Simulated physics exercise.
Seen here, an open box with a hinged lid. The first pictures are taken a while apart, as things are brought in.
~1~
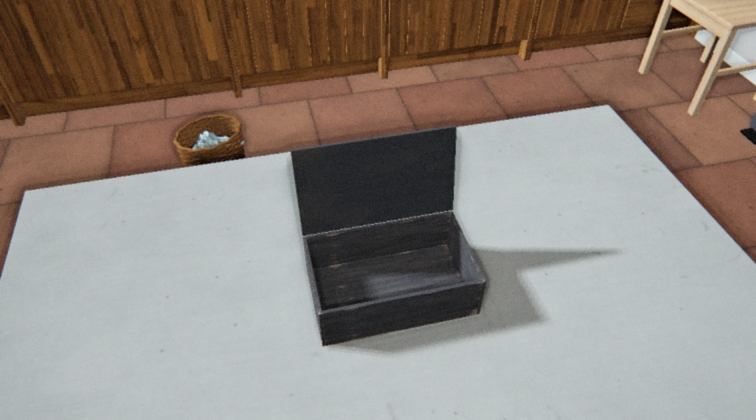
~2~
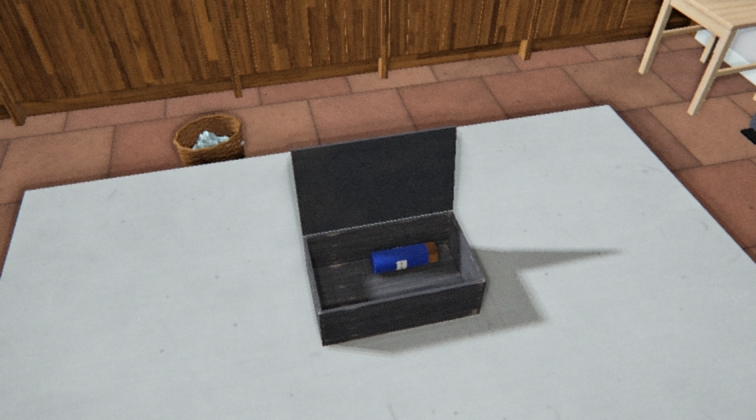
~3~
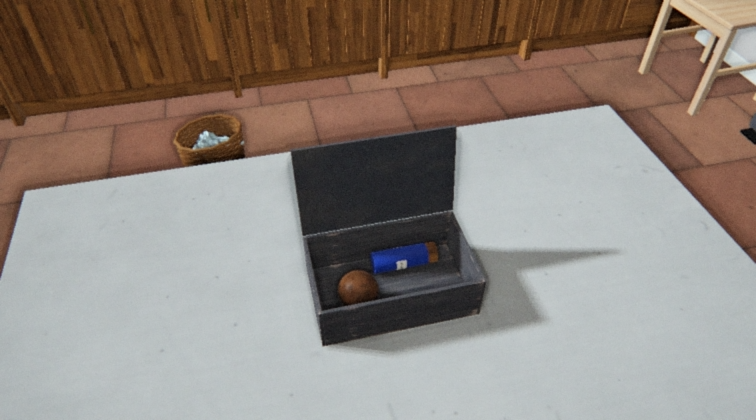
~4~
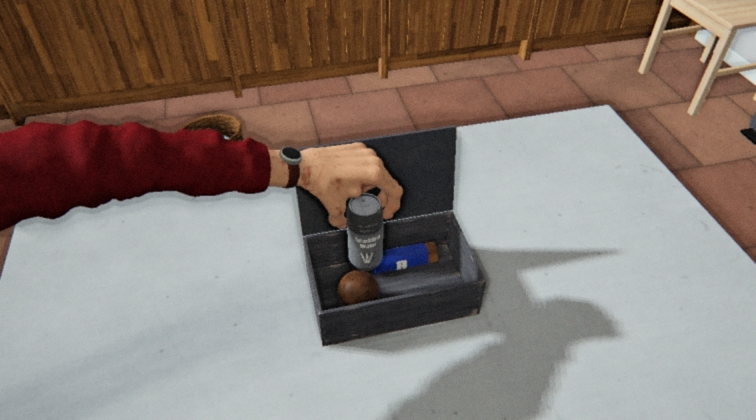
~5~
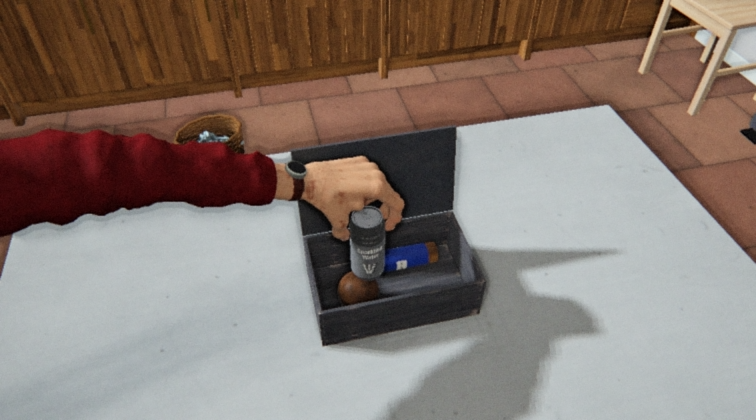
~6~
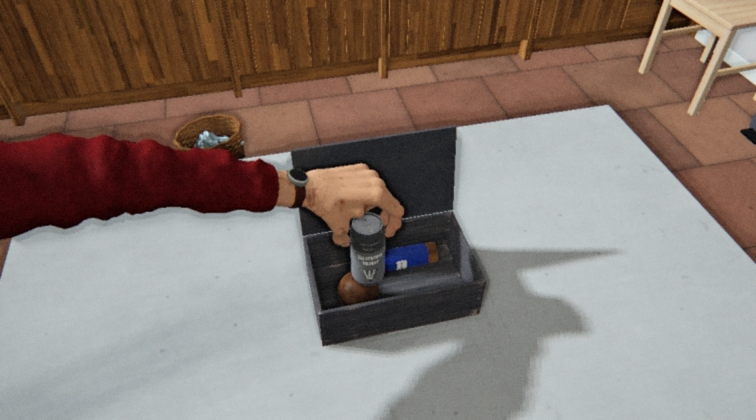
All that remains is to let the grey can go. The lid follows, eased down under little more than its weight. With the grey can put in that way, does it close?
In the end the lid sits on the rim.
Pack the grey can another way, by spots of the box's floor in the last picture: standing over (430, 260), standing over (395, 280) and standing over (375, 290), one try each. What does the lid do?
In the first case it will not close; in the second case it is held up; in the third case it shuts flat.
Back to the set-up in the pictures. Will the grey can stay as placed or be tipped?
It tips.
Then, 1.00 s past the last view, lid starting down; grey can on its side near (403, 290); brown ball displaced a little.
Then, 1.80 s past the last view, lid 44° above the rim; grey can on its side near (403, 291); brown ball displaced a little.
Finally, lid shut; down or leaning hard in the box, grey can; the other 2 still in place. Final places as the last picture's camera would see them, grey can near (403, 291).
